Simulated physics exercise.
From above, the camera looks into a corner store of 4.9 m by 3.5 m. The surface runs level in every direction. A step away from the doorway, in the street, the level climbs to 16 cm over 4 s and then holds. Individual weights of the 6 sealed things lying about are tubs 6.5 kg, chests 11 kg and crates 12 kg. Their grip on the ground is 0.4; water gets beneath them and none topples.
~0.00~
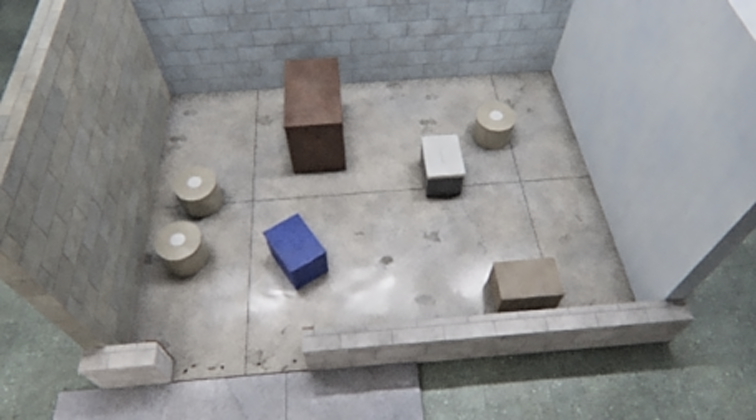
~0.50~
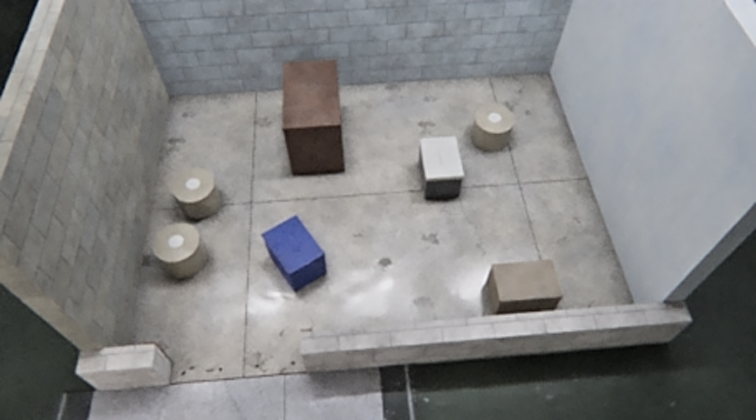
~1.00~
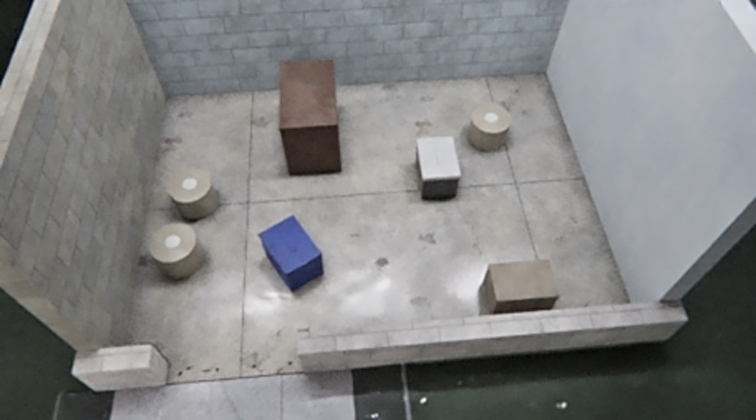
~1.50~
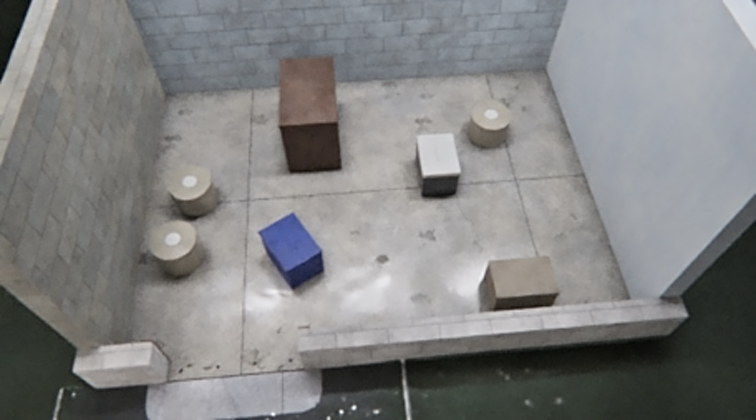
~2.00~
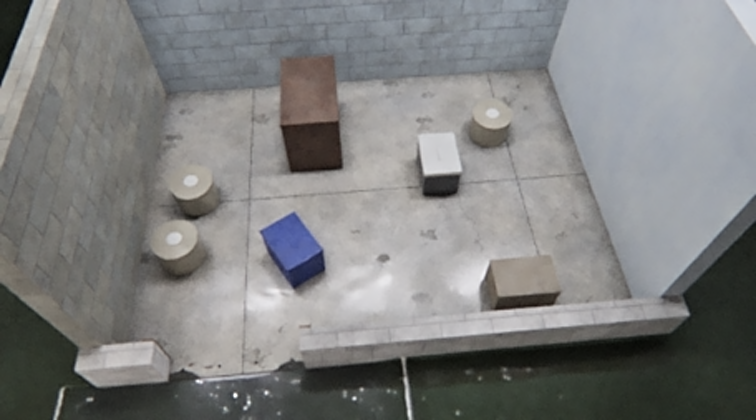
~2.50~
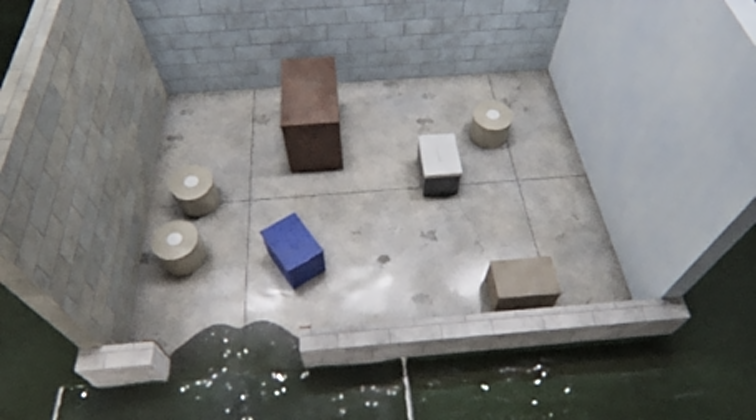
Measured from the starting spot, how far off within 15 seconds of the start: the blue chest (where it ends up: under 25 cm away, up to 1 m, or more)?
Looks like it will get pushed a long way.
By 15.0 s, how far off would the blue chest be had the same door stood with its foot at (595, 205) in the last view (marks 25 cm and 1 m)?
In that case the blue chest travels far.
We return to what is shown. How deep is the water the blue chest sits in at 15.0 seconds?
I'd say around 6 cm.
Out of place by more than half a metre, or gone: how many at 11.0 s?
The count is 3.
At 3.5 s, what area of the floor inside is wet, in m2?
Wet area: Approx. 1.5 m2.
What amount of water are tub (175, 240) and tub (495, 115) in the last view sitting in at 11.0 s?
Some 13 cm at the first, some 2 cm at the second.
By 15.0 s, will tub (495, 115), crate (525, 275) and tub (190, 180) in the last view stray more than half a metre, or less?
First smaller, then smaller, then greater.
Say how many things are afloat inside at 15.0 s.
The count is 6.
After 3.5 s the blue chest is near (291, 241), 0.0 m from its start, aground; 0 afloat.
After 6.8 s the blue chest is near (376, 171), 1.2 m from its start, aground; 2 afloat.
After 11.0 s the blue chest is near (402, 167), 1.4 m from its start, aground; 2 afloat.
After 15.0 s the blue chest is near (436, 141), 1.9 m from its start, afloat; 6 afloat.
